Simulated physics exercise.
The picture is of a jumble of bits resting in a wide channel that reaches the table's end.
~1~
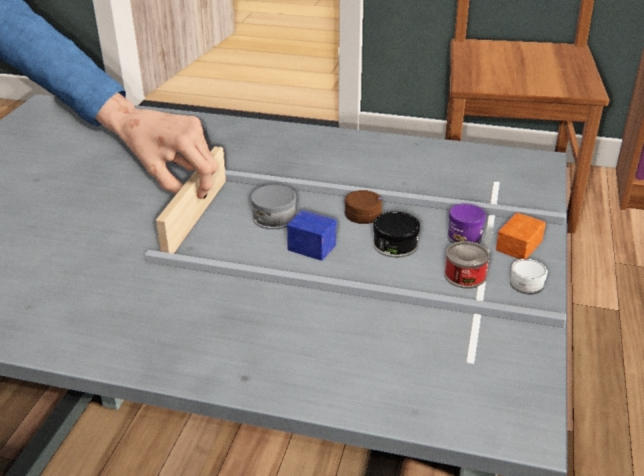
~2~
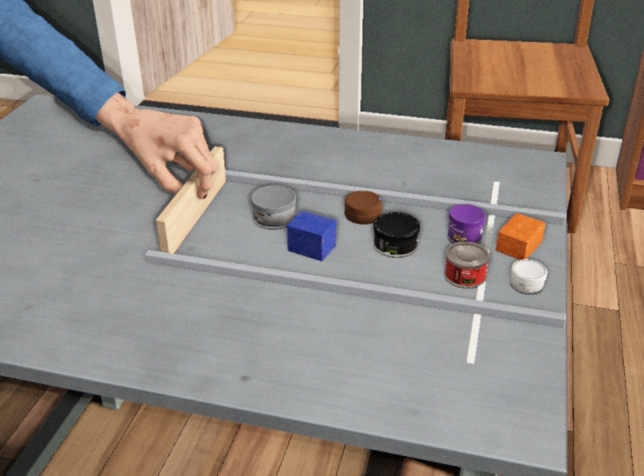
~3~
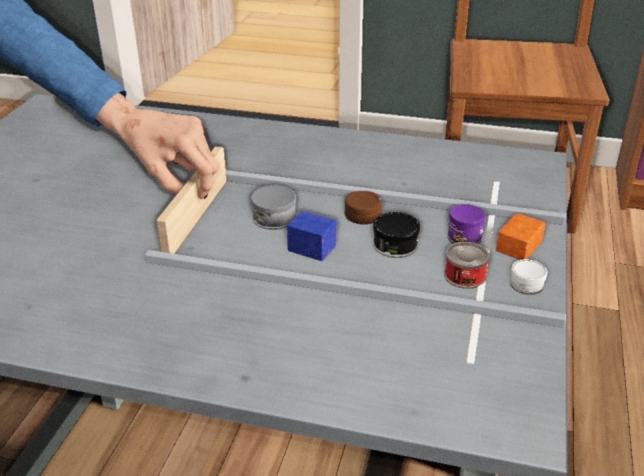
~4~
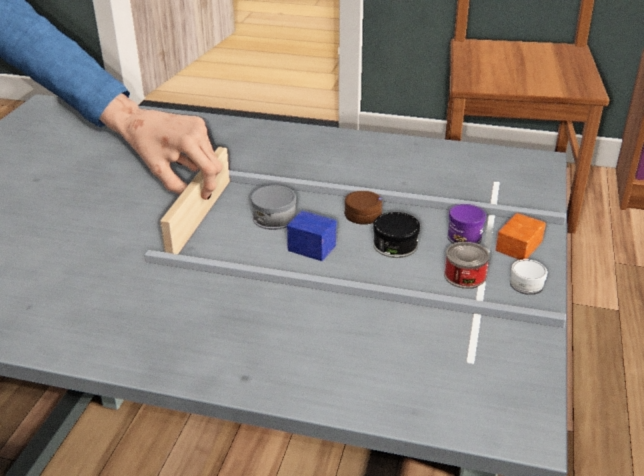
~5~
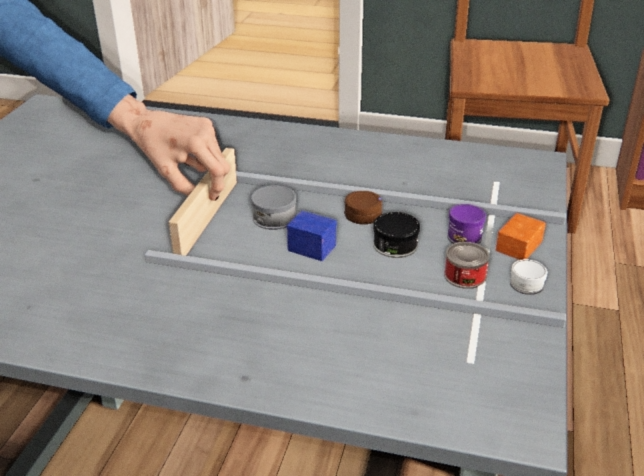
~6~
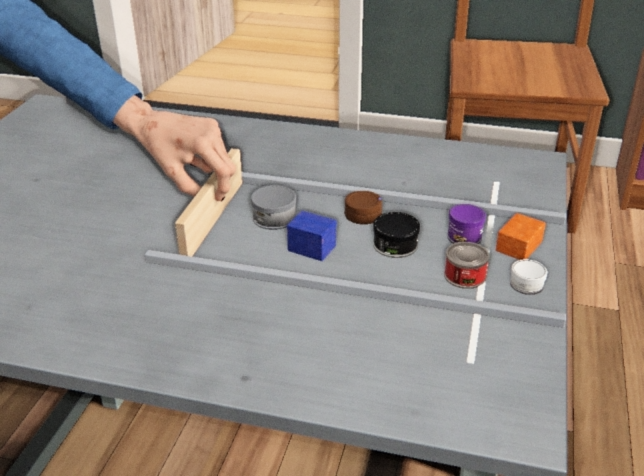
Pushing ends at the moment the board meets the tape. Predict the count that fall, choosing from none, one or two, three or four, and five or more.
What falls is a single one or two.
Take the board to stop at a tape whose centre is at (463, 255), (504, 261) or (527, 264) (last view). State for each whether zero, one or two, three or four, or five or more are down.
So in that order I'd say no fall at all; either one or two; three or four.
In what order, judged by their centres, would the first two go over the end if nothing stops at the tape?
First comes the orange block, followed by the black tin.
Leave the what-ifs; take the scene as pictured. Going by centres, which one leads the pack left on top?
It would be the white pot, I'd say.
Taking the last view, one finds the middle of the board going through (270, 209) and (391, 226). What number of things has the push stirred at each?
One spot: 1. Other spot: 5.
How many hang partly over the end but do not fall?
Count of overhanging things: 2.
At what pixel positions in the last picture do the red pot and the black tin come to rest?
The red pot finishes at (505, 286); the black tin finishes at (552, 263).
Soon after, none off yet; white pot at rest near (528, 277); orange block at rest near (520, 237); red pot at rest near (466, 265).
In the end, the number that fall off is one or two; gone, orange block.
